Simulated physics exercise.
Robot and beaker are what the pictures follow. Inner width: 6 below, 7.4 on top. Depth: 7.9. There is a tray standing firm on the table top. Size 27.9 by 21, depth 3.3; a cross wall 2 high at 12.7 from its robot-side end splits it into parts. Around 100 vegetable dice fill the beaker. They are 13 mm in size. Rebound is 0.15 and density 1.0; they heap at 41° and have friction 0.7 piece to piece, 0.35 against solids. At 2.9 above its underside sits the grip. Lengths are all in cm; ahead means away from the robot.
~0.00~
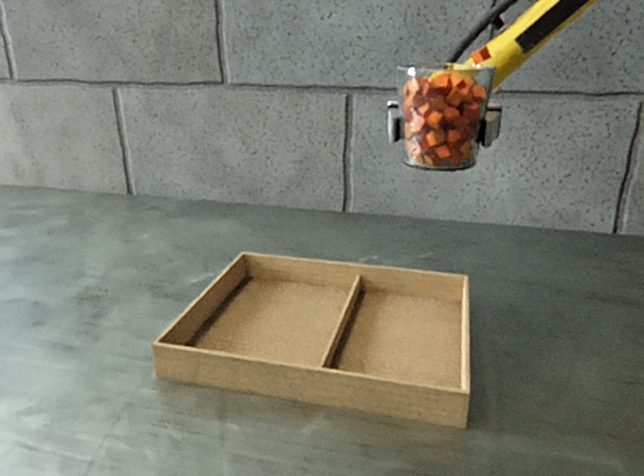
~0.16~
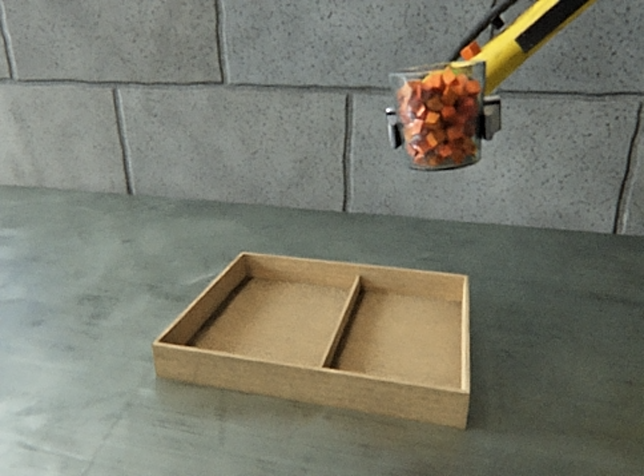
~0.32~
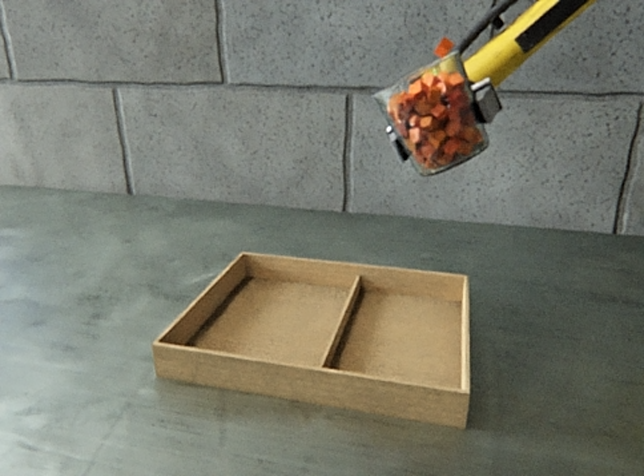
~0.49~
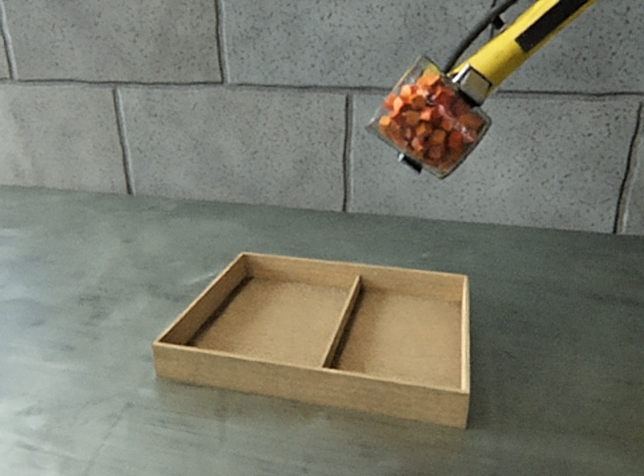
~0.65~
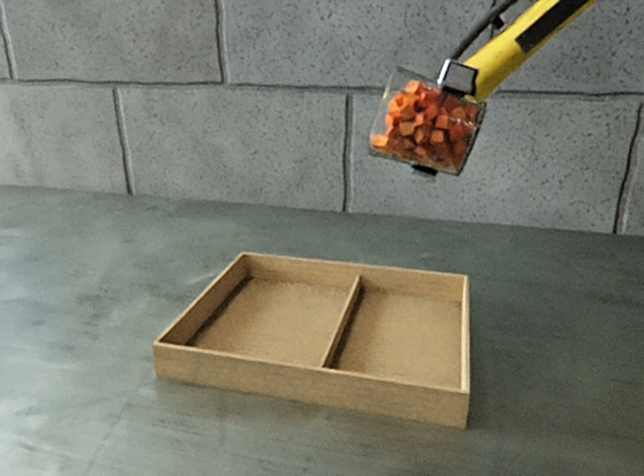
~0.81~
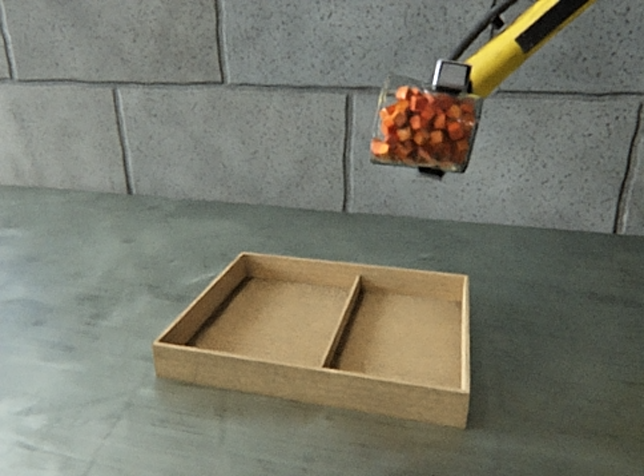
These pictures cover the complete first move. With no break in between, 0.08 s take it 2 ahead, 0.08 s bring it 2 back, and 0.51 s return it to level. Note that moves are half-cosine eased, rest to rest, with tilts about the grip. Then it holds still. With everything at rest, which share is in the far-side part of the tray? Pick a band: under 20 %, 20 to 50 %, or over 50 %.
20 to 50 %.
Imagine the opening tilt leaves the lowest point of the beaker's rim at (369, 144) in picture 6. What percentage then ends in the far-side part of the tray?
About 20 per cent.
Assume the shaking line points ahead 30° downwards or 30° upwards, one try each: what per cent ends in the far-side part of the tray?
I'd say close to 25 percent for the first and close to 50 percent for the second.
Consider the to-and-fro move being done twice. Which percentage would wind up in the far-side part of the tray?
Expected share: About 55 %.
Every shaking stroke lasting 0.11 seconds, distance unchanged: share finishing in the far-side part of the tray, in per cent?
Estimate: Close to 20 percent.
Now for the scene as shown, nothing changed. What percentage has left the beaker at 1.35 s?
I'd put it at some 40 percent.
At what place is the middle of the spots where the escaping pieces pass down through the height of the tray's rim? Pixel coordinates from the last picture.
Their middle sits near (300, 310).
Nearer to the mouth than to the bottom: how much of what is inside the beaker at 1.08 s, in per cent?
I'd guess about 70 percent of it.
After 1.08 s, tilted 73° forward, highest piece 24 above the table; 58 in the beaker, 17 in the far-side part, 21 in flight or on a rim.
After 1.35 s, tilted 13° forward, highest piece 27 above the table; 56 in the beaker, 37 in the far-side part, 3 in the robot-side part.
After 1.68 s, level, highest piece 26 above the table; 56 in the beaker, 37 in the far-side part, 3 in the robot-side part.
After 2.73 s, level, highest piece 26 above the table; 56 in the beaker, 37 in the far-side part, 3 in the robot-side part.
At rest, 56 in the beaker, 37 in the far-side part, 3 in the robot-side part. That is 39 % in the far-side part of the tray.
